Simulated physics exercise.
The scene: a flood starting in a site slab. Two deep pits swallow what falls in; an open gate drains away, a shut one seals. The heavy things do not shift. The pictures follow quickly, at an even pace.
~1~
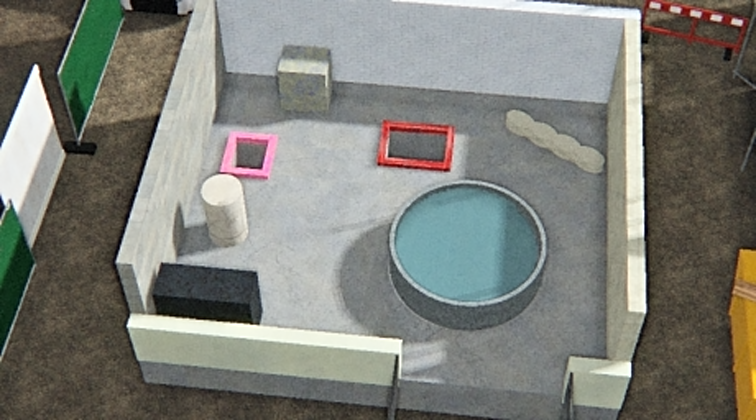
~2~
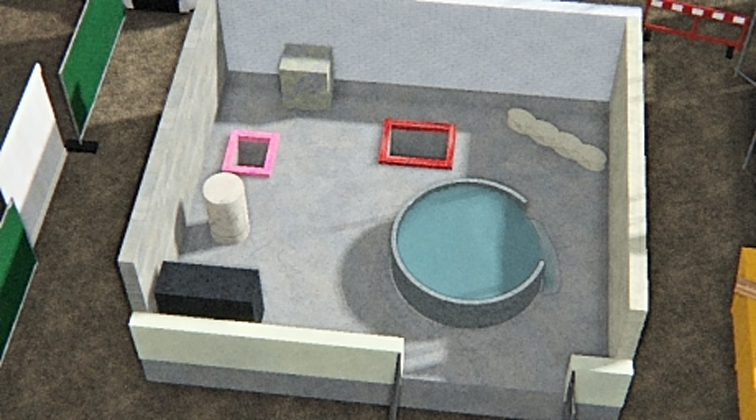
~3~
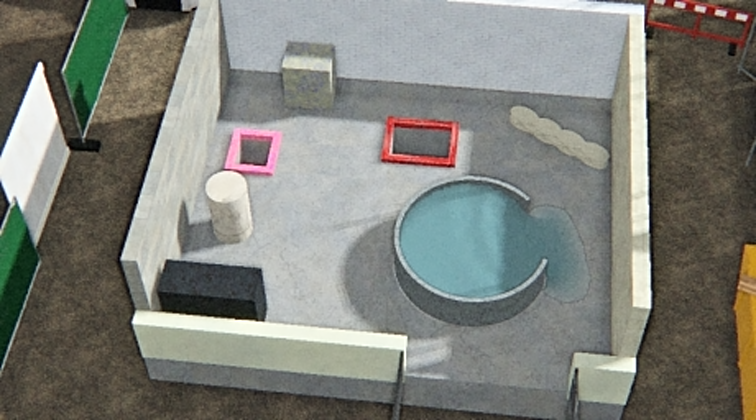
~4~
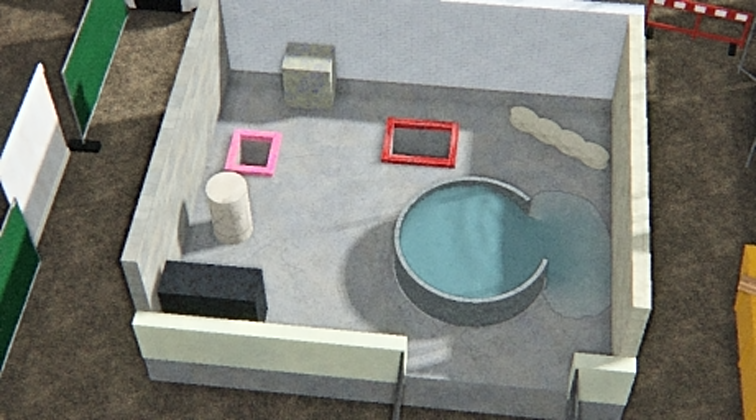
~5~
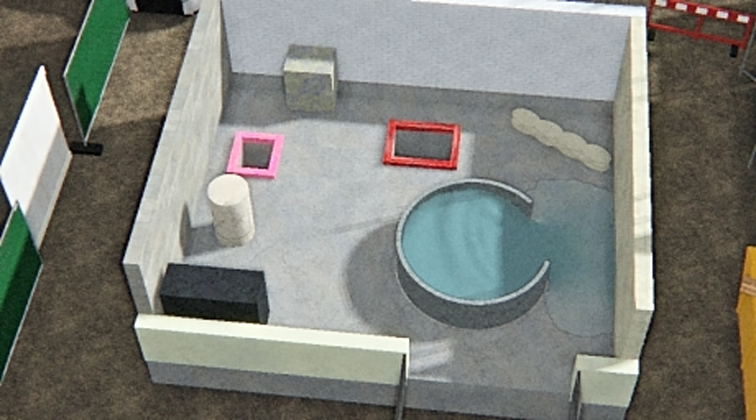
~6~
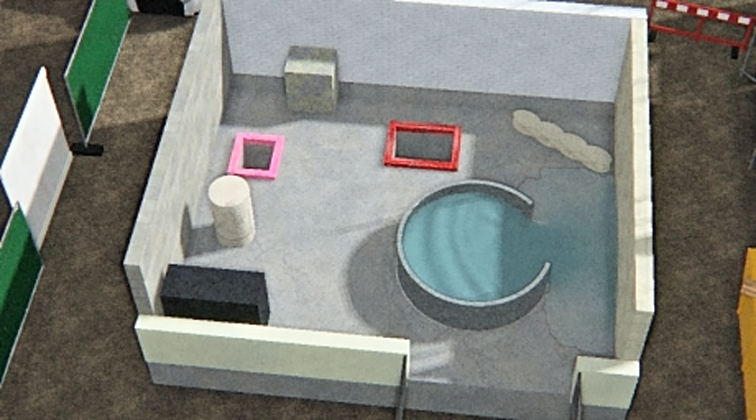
The clip shows a walled concrete slab with pink and red frame-like borders, a pale cylinder and a round pool; a gap opens in the pool's right side, and water pours out, spreading across the floor toward the right wall.
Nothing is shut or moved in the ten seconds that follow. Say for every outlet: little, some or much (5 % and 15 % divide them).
In the end: The gate takes over 15 %; the pink pit takes under 5 %; the red pit takes between 5 and 15 %.
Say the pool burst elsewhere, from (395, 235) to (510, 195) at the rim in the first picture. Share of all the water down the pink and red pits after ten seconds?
In per cent: Pink 8, red 14.
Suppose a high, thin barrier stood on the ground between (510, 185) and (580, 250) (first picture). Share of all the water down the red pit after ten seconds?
In per cent: Red 0.
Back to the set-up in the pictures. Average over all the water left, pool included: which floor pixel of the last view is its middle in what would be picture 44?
Around (474, 229).
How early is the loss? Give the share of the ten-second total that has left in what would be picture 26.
Near 30 in a hundred.
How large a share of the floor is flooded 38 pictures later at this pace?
Close to 80 %.
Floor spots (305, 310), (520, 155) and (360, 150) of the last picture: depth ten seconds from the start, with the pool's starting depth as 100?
Roughly 10, 12 and 4 per cent, in turn.
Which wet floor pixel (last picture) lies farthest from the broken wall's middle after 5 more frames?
Around (614, 107).
A moment on, water covers 15 % of the floor; the gate 0 %, the pink pit 0 %, the red pit 0 %.
Next, water covers 30 % of the floor; the gate 1 %, the pink pit 0 %, the red pit 0 %.
Then, water covers 50 % of the floor; the gate 5 %, the pink pit 0 %, the red pit 3 %.
Later, water covers 80 % of the floor; the gate 13 %, the pink pit 0 %, the red pit 7 %.
In the end, water covers 95 % of the floor; the gate 20 %, the pink pit 0 %, the red pit 7 %.
